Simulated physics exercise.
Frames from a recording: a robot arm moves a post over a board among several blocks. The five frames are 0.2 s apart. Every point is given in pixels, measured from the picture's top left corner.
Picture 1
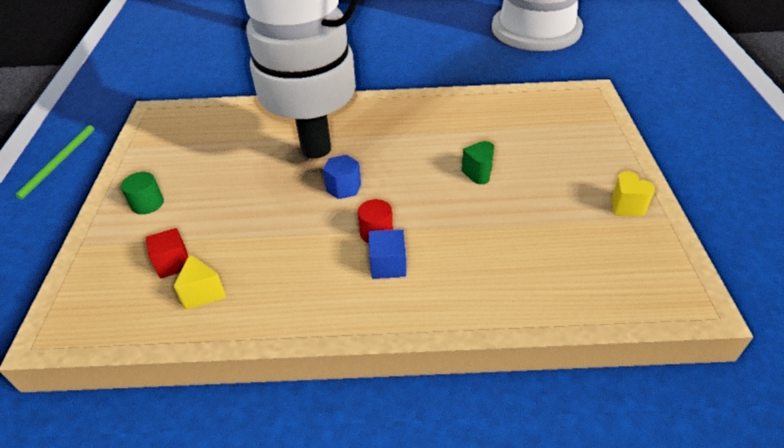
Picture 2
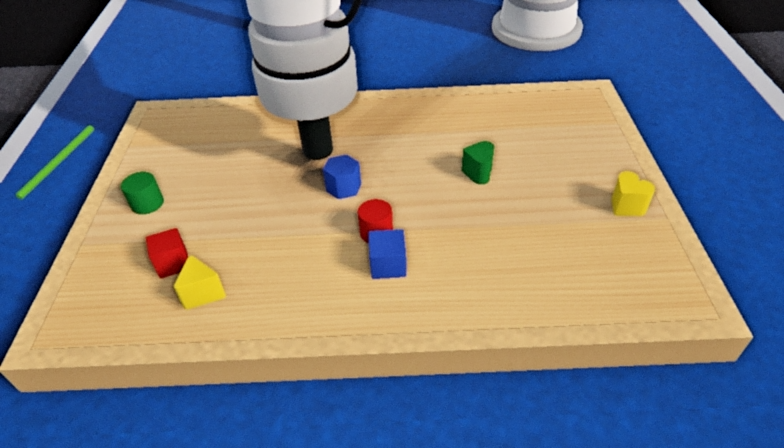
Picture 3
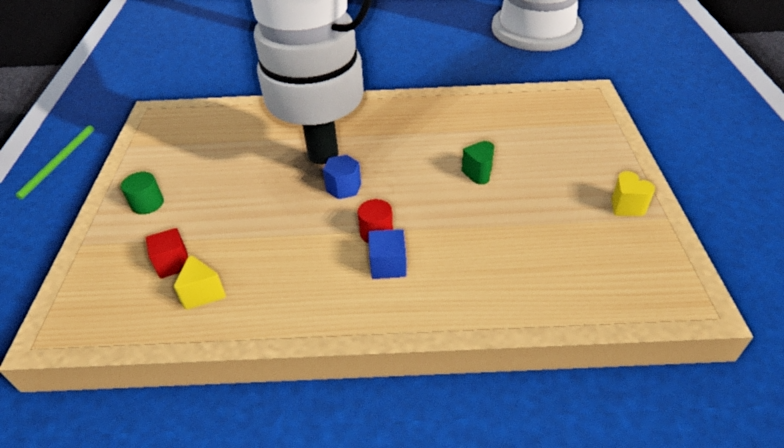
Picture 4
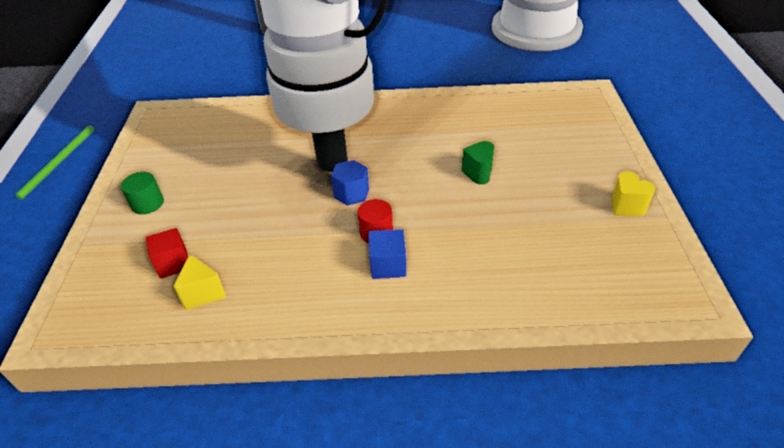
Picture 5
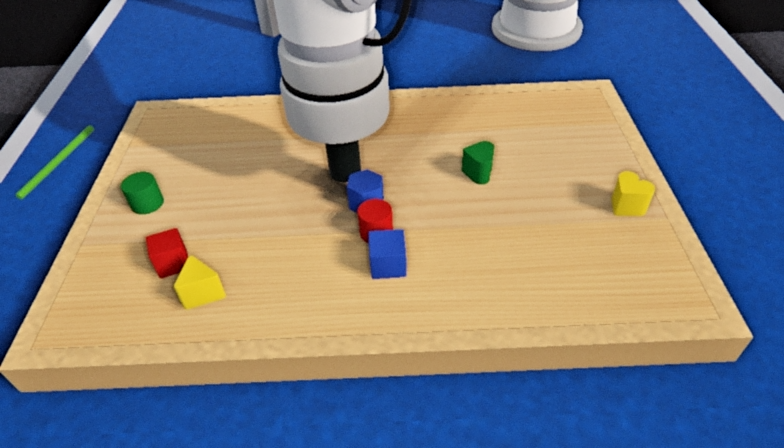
A robot arm holding a dark post moves slightly right and toward the viewer on a wooden board scattered with coloured blocks. The post meets the blue six-sided block and nudges it a short way toward the red round block, while the other blocks stay still.
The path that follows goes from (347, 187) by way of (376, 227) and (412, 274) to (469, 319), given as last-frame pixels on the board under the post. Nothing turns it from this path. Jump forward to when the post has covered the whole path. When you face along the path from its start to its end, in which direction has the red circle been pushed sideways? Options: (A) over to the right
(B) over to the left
The correct letter is B.
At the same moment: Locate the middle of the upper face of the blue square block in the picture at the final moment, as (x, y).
Final place: (408, 296).
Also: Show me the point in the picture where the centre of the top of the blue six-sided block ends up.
At (412, 201).
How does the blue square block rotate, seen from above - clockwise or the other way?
It goes round the way clock hands do.
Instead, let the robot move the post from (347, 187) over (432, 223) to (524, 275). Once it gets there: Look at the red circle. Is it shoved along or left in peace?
The red circle changes place.
The first path, step by step. One third of the way, post at (375, 213); blue six-sided block at (409, 199), turned 75° anticlockwise; red circle at (403, 224); blue square block at (387, 251).
Two thirds of the way, post at (412, 260); blue six-sided block at (412, 201), turned 90° anticlockwise; red circle at (450, 252); blue square block at (399, 284), turned 75° clockwise.
At the end, post at (471, 305); blue six-sided block at (412, 201), turned 90° anticlockwise; red circle at (484, 266); blue square block at (408, 296), turned 135° clockwise.
